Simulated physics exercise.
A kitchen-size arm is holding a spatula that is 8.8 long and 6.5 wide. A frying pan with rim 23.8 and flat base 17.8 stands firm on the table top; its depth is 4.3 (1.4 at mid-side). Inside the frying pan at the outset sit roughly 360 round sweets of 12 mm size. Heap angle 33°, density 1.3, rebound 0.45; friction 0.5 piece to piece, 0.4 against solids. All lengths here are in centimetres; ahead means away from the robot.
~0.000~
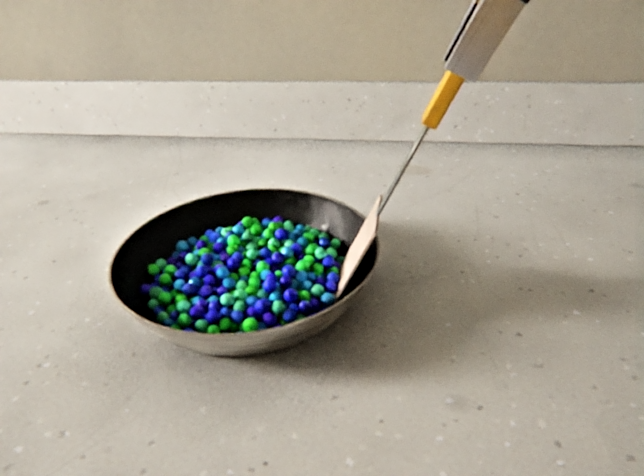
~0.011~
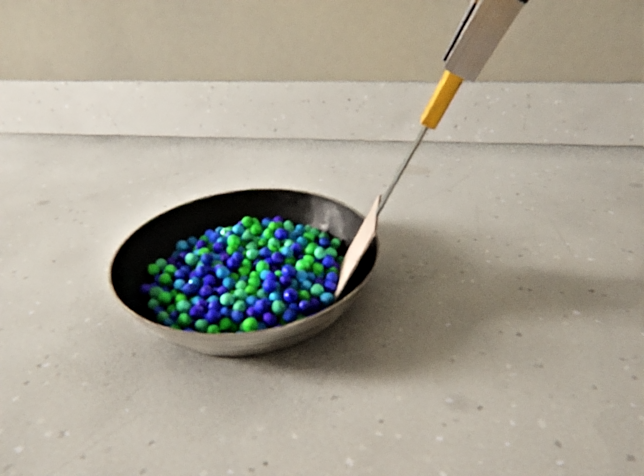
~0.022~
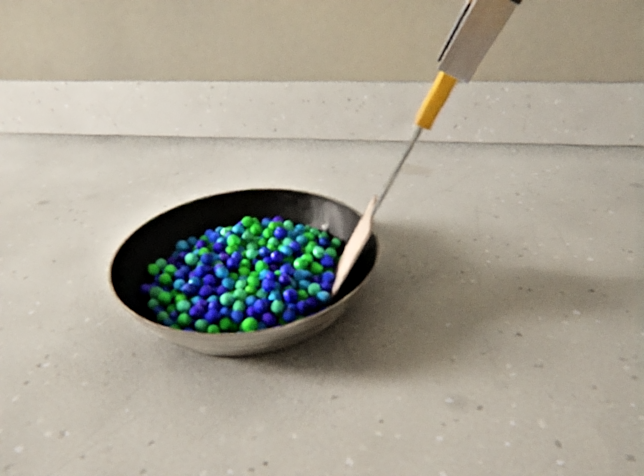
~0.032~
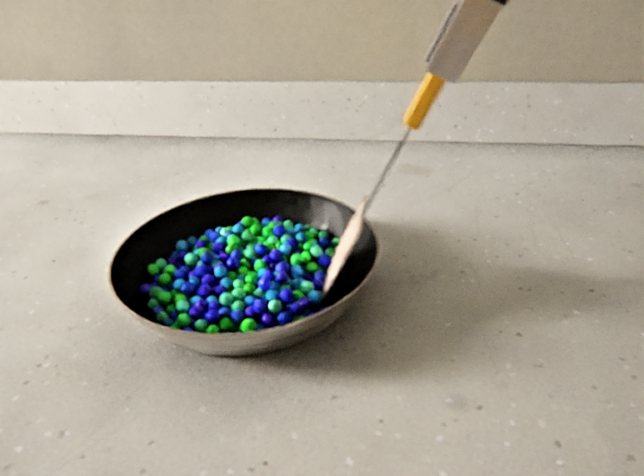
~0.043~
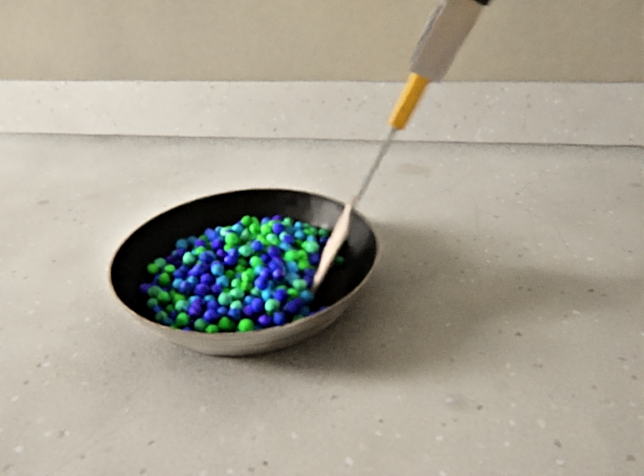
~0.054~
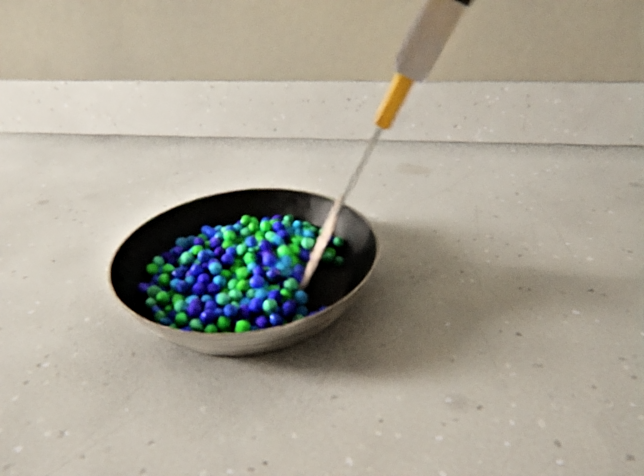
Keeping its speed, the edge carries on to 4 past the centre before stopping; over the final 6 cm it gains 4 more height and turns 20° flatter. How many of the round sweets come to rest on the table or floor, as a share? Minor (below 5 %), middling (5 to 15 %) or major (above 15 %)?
Middling.
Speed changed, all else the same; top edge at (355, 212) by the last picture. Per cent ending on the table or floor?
That share would be about 0 percent.
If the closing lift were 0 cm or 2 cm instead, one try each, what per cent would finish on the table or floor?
First try around 0 percent, second try around 0 percent.
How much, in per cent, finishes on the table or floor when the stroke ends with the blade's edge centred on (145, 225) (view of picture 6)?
Around 30 percent ends on the table or floor.
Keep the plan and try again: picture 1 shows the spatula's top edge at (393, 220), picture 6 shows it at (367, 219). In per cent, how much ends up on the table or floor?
About 0 per cent.
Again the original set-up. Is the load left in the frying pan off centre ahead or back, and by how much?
The balance point is about 3.0 cm ahead.
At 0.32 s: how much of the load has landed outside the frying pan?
My estimate is roughly 8 %.
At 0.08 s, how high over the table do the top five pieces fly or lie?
5 cm or so.
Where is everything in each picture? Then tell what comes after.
The first picture shows the spatula top edge at (379, 212), sloping 65°; upper third of the load around (255, 260), from x 145 to 340, top at y 220; 364 in the frying pan.
The second picture shows the spatula top edge at (378, 212), sloping 65°; upper third of the load around (254, 260), from x 145 to 340, top at y 220.
The third picture shows the spatula top edge at (373, 212), sloping 65°; upper third of the load around (257, 259), from x 145 to 340, top at y 220.
The fourth picture shows the spatula top edge at (363, 212), sloping 65°; upper third of the load around (262, 261), from x 145 to 340, top at y 220.
The fifth picture shows the spatula top edge at (351, 212), sloping 65°; upper third of the load around (259, 260), from x 145 to 340, top at y 220.
The sixth picture shows the spatula top edge at (338, 211), sloping 65°; upper third of the load around (257, 256), from x 145 to 340, top at y 220; 364 in the frying pan.
After 0.08 s, sloping 64°, highest piece 5 above the table; 364 in the frying pan.
After 0.11 s, sloping 56°, highest piece 6 above the table; 364 in the frying pan.
After 0.32 s, sloping 45°, highest piece 5 above the table; 335 in the frying pan, 27 on the table or floor, 2 on the blade or in flight.
After 1.37 s, sloping 45°, highest piece 4 above the table; 335 in the frying pan, 29 on the table or floor.
In the end, 335 in the frying pan, 29 on the table or floor. That is 8 % on the table or floor.
